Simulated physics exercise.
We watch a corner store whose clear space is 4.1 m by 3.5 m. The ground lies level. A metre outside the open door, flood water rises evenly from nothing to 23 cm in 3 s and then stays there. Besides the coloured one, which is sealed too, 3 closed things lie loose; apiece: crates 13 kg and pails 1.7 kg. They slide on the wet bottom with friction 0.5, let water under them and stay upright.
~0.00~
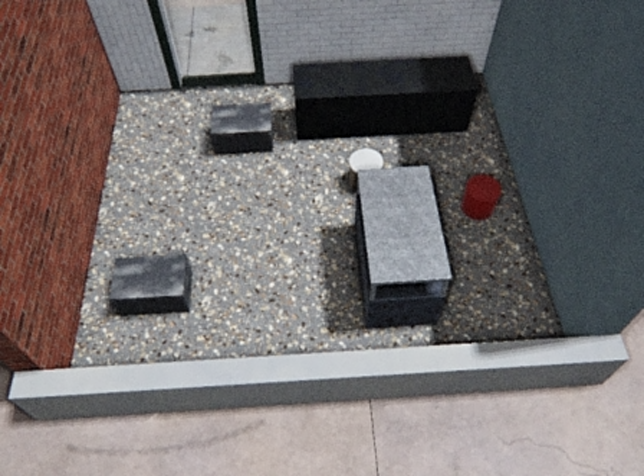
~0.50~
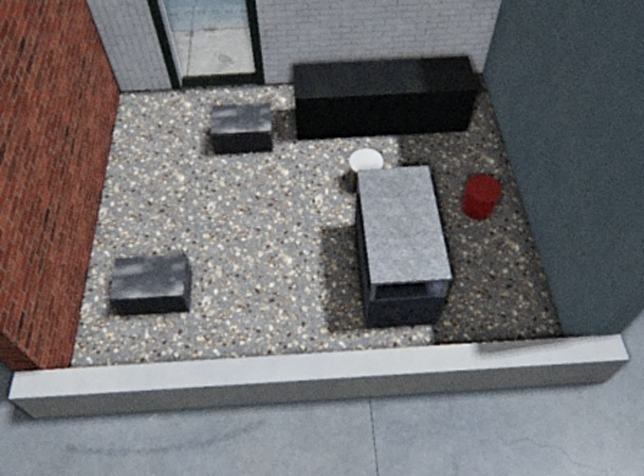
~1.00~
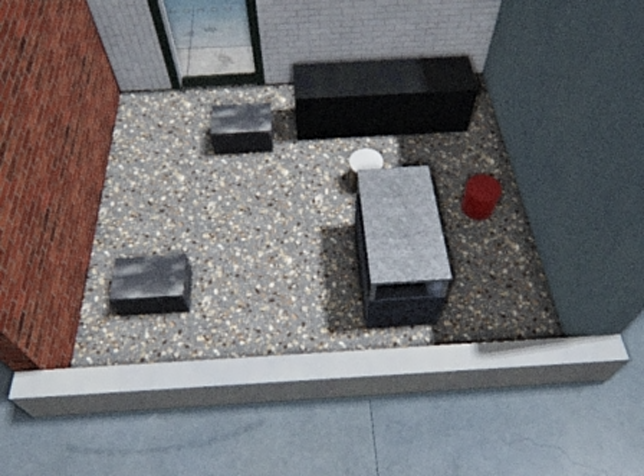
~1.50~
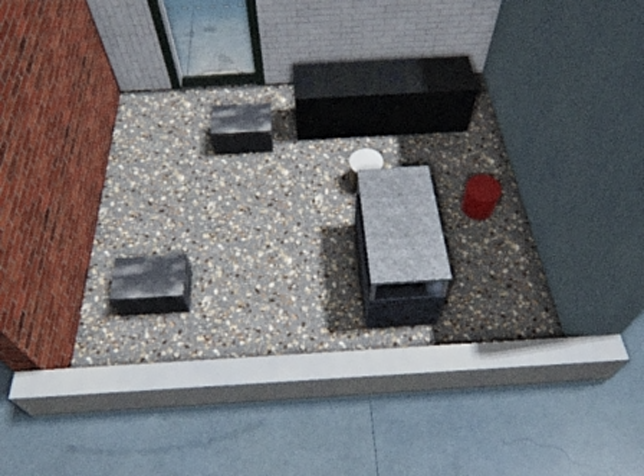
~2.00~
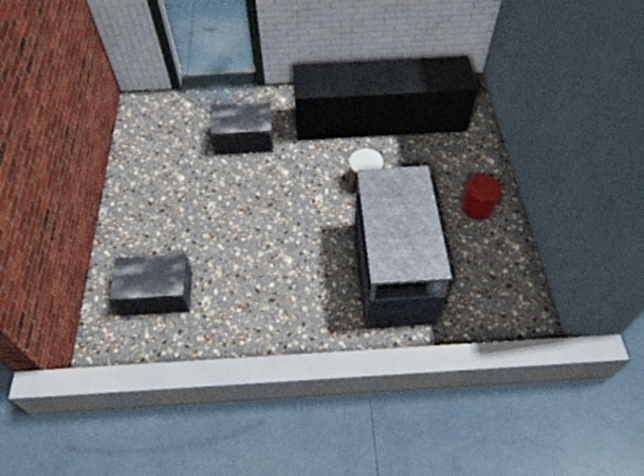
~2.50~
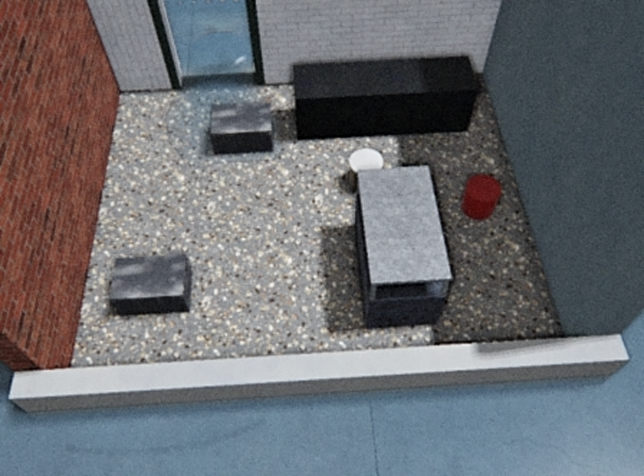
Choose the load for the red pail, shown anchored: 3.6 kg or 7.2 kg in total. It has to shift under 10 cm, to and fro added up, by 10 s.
I expect that only the larger load is enough.
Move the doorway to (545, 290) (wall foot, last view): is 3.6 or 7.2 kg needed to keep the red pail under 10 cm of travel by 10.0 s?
In that case neither weight holds it.
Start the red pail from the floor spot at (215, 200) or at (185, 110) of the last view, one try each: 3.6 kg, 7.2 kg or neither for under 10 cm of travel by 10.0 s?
In turn: Neither is enough; neither is enough.
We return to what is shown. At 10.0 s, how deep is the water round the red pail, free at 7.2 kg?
Roughly 5 cm.
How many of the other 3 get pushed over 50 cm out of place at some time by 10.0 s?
That makes 3.
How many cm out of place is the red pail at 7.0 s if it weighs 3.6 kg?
Roughly 0 cm.
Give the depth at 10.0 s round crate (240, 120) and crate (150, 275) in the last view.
Roughly 10 and 13 cm.
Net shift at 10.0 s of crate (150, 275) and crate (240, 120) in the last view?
In turn: 80 cm, 250 cm.
After 3.5 s the red pail would be 0 cm from its start with 3.6 kg and 0 cm from its start with 7.2 kg; 0 cm of water round it then.
After 4.5 s the red pail would be 0 cm from its start with 3.6 kg and 0 cm from its start with 7.2 kg; 0 cm of water round it then.
After 7.0 s the red pail would be 0 cm from its start with 3.6 kg and 0 cm from its start with 7.2 kg; 1 cm of water round it then.
After 10.0 s the red pail would be 81 cm from its start with 3.6 kg and 0 cm from its start with 7.2 kg; 5 cm of water round it then.
